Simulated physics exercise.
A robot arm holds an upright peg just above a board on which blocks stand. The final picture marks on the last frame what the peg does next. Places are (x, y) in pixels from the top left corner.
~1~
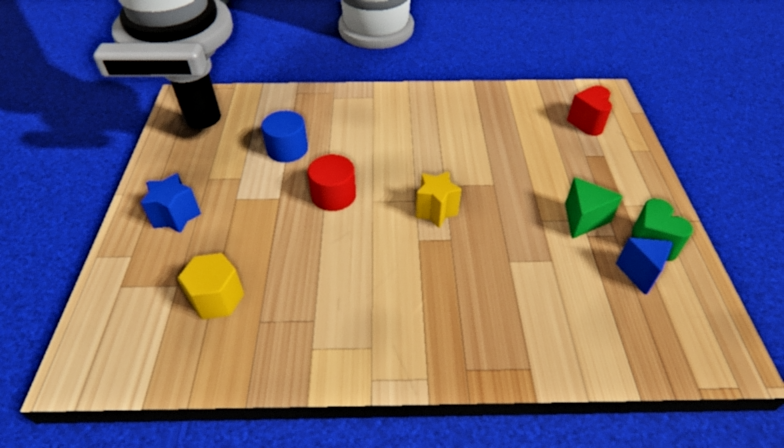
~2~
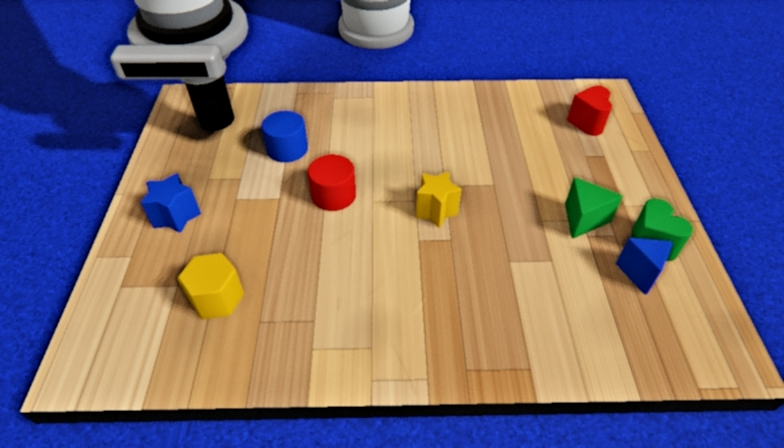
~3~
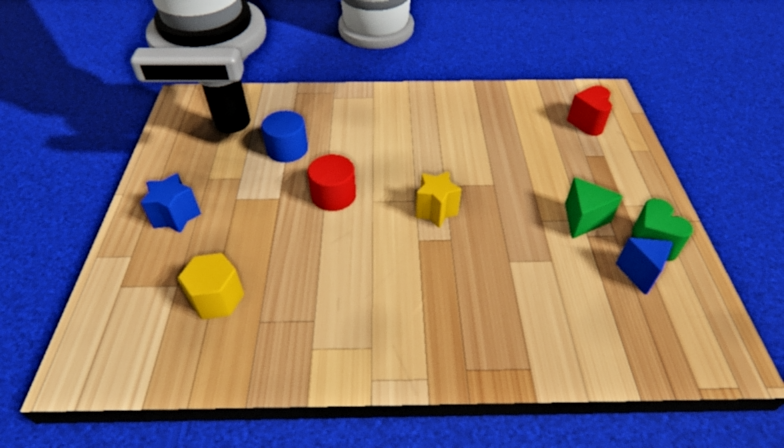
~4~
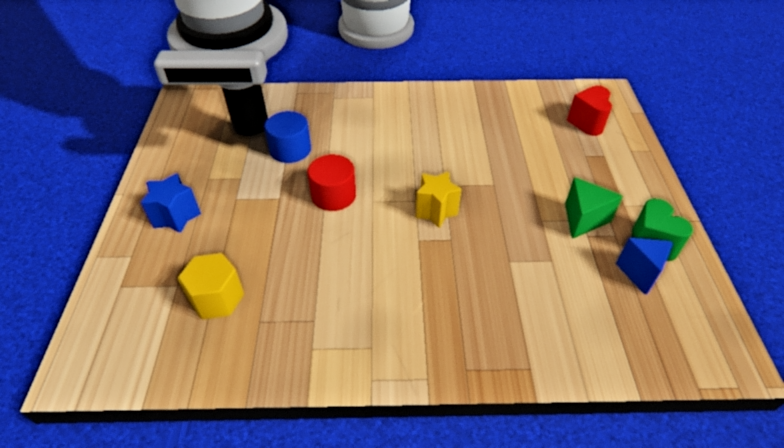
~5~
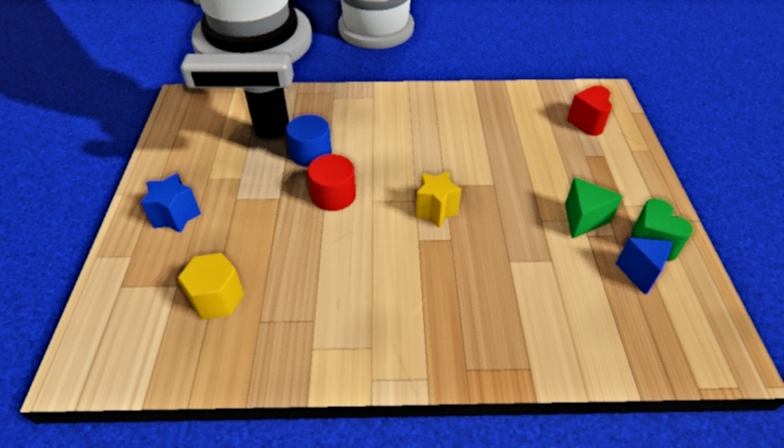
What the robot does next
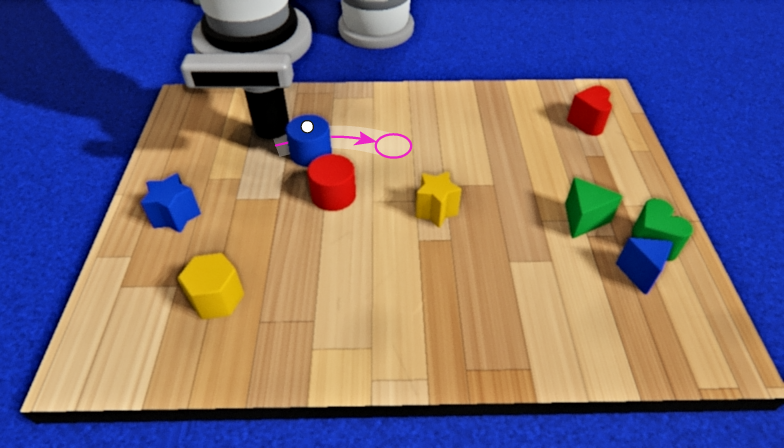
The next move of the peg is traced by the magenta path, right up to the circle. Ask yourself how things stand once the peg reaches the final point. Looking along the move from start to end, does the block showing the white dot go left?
In short: No.
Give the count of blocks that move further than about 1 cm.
Going by the path, one of them shifts by more than about 1 cm.
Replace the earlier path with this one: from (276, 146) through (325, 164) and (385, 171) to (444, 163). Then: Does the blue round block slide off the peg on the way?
The answer is no.
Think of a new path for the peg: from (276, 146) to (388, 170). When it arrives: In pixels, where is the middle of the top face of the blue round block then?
Located at (429, 149).
The drawn path runs from (276, 146) through (316, 138) and (355, 138) to (393, 146); the dot is on the blue round block.
What follows on the original path. One third of the way, peg (314, 120); blue round block (338, 130).
Two thirds of the way, peg (354, 120); blue round block (361, 137).
At the end, peg (393, 128); blue round block (371, 142); red round block not moved.
